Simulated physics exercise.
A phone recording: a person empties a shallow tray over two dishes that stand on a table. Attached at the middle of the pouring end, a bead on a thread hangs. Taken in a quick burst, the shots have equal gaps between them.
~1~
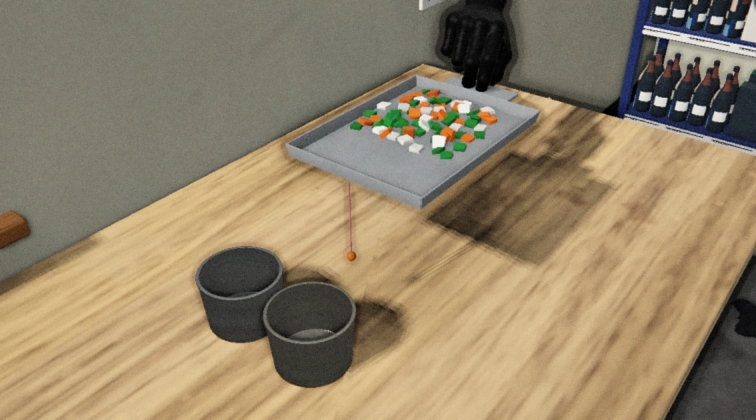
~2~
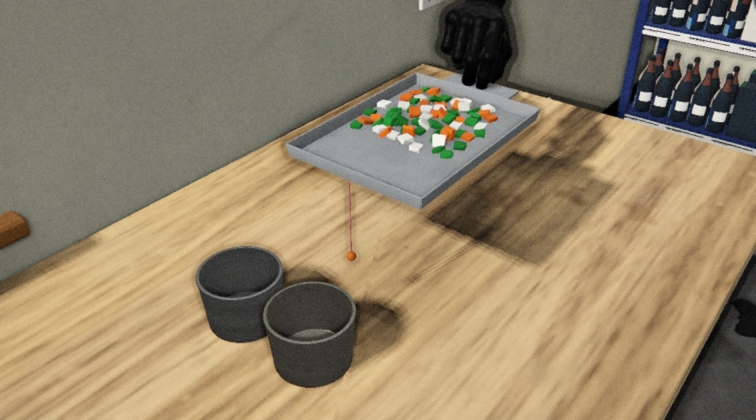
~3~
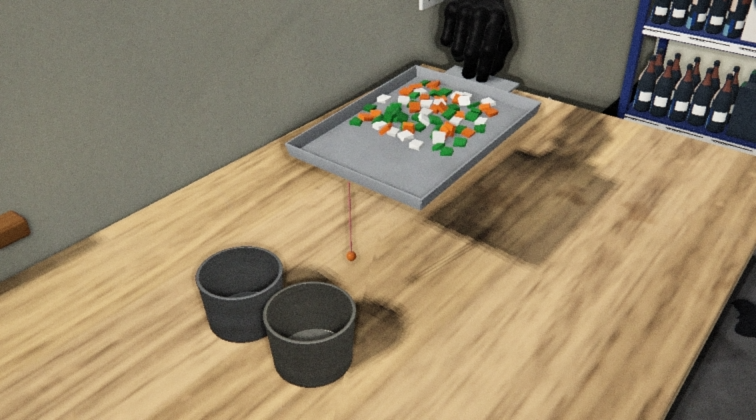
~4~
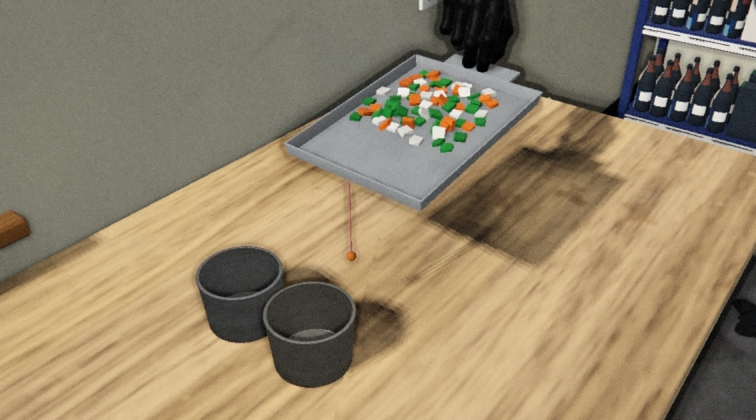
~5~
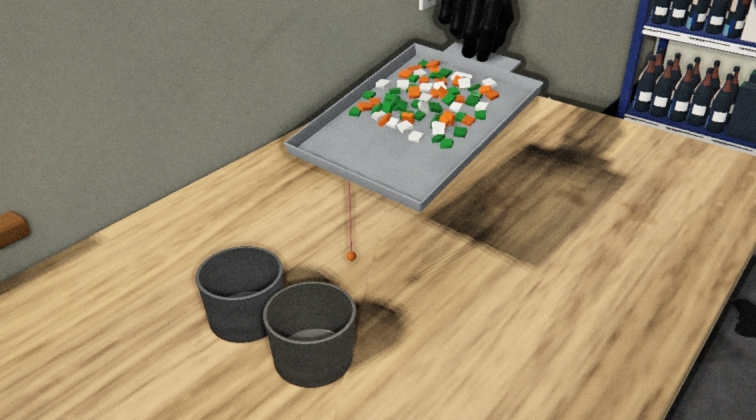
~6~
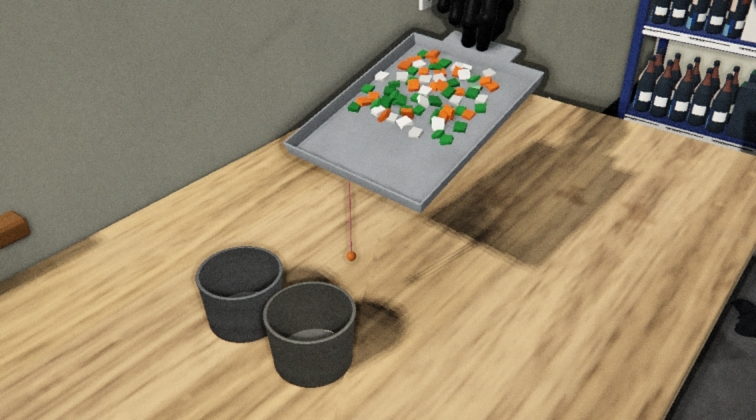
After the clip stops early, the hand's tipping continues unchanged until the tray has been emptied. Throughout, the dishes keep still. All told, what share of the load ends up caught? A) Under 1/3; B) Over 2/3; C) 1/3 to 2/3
A, under 1/3.
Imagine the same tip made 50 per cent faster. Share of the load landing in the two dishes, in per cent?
That comes to about 30 in every hundred.
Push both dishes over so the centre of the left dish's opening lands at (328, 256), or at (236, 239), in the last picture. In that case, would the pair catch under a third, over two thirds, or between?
For the first try it's between a third and two thirds, and for the second it's below one third.
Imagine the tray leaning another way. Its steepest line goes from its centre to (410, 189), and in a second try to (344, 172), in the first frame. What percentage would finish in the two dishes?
About 0 % and about 30 %.
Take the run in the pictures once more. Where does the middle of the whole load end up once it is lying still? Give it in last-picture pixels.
Last view, centre at rest - approx. (366, 356).
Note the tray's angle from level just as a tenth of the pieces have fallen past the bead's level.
At some 65 degrees.
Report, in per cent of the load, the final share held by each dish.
For the left dish 0 %, for the right dish 20 %.
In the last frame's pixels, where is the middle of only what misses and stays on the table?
I'd mark it at about (381, 355).
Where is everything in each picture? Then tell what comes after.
In the first picture, corners of the pouring end at (290, 144) and (421, 196), level; middle of the load at (426, 119), mosaic tiles; left dish at (211, 312); right dish at (281, 355); bead on its thread at (351, 256).
In the second picture, corners of the pouring end at (289, 144) and (421, 196), level; middle of the load at (426, 118).
In the third picture, corners of the pouring end at (289, 143) and (420, 197), tipped barely, lowest at the right corner; middle of the load at (426, 113).
In the fourth picture, corners of the pouring end at (288, 143) and (420, 199), tipped a little, lowest at the right corner; middle of the load at (426, 106).
In the fifth picture, corners of the pouring end at (288, 142) and (420, 200), tipped a little, lowest at the right corner; middle of the load at (425, 98).
In the sixth picture, corners of the pouring end at (287, 142) and (419, 202), tipped a little, lowest at the right corner; middle of the load at (425, 91); left dish at (211, 312); right dish at (281, 355).
Soon after the last picture, tray tipped steeply; most on the tray; about a quarter in the air.
A little later, tray tipped past a quarter turn; about two thirds on the tray; a stray few in the right dish; about a quarter outside both; a small part in the air.
Later still, tray tipped past a quarter turn; about a quarter in the right dish; most outside both.
At rest, tray tipped past a quarter turn; about a quarter in the right dish; none in the left dish; most outside both.
